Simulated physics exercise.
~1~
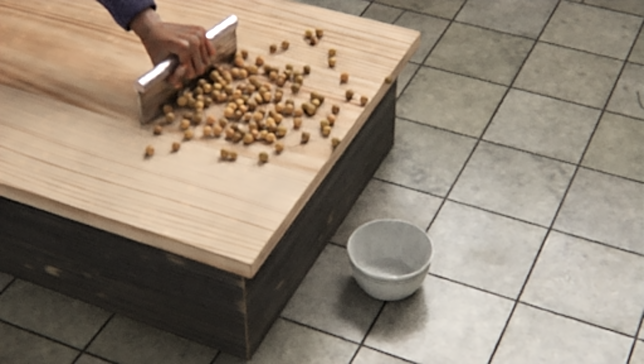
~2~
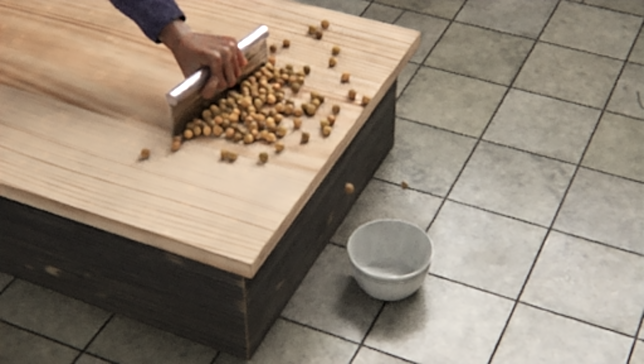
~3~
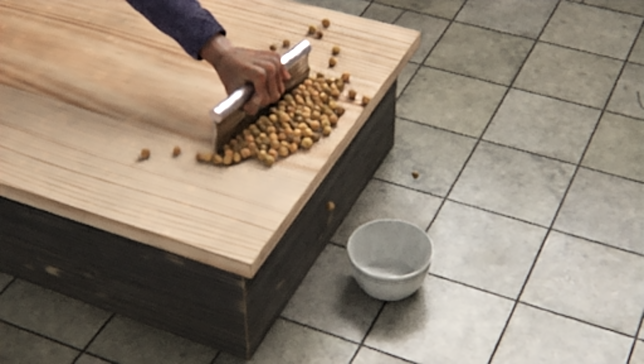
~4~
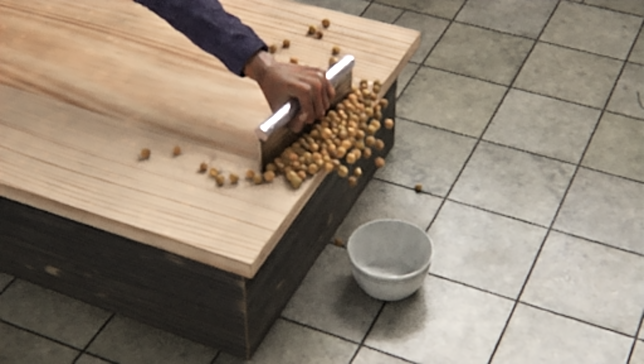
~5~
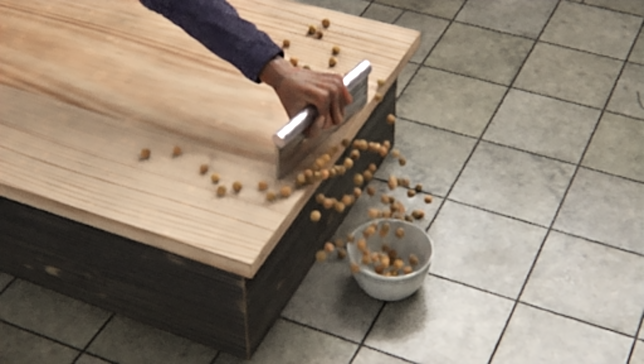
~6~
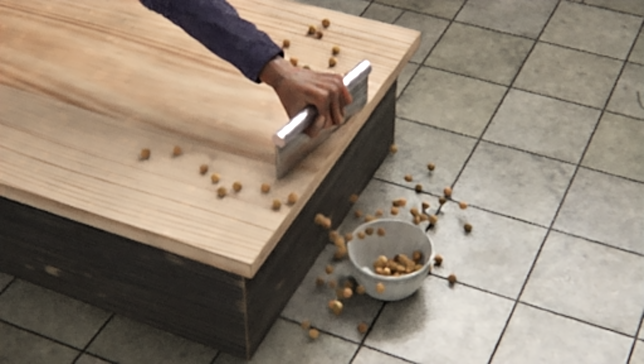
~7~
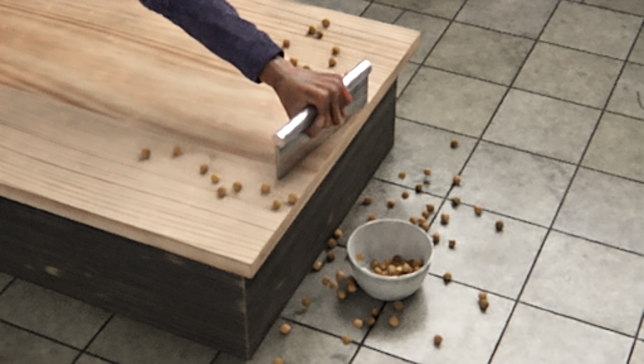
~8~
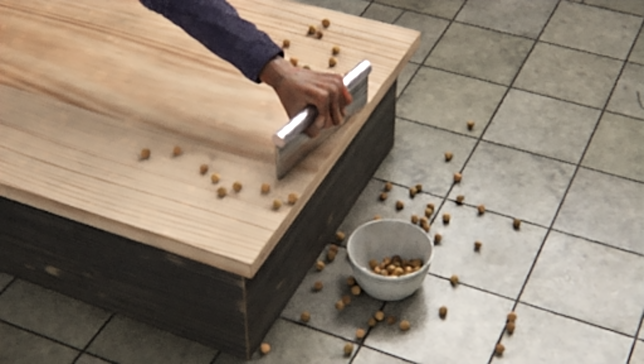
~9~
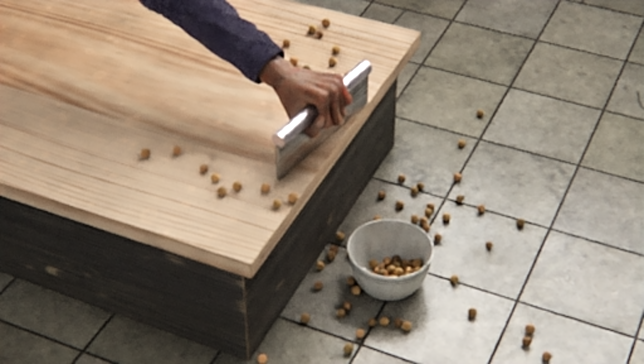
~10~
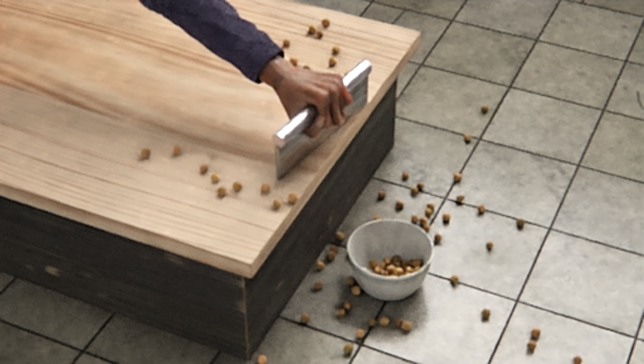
On a pale wooden tabletop with dark sides, above a gray tiled floor, a hand grips a metal scraper behind a loose scatter of small brown wooden beads. The hand pushes the scraper to the right, gathering the beads into a dense heap and leaving a few stragglers behind. As it nears the edge, the heap spills over and drops toward a white bowl on the floor. The scraper stops at the edge while beads land in the bowl and others bounce and roll across the tiles. Finally, many beads rest in the bowl, many lie scattered around it, and some remain on the tabletop.
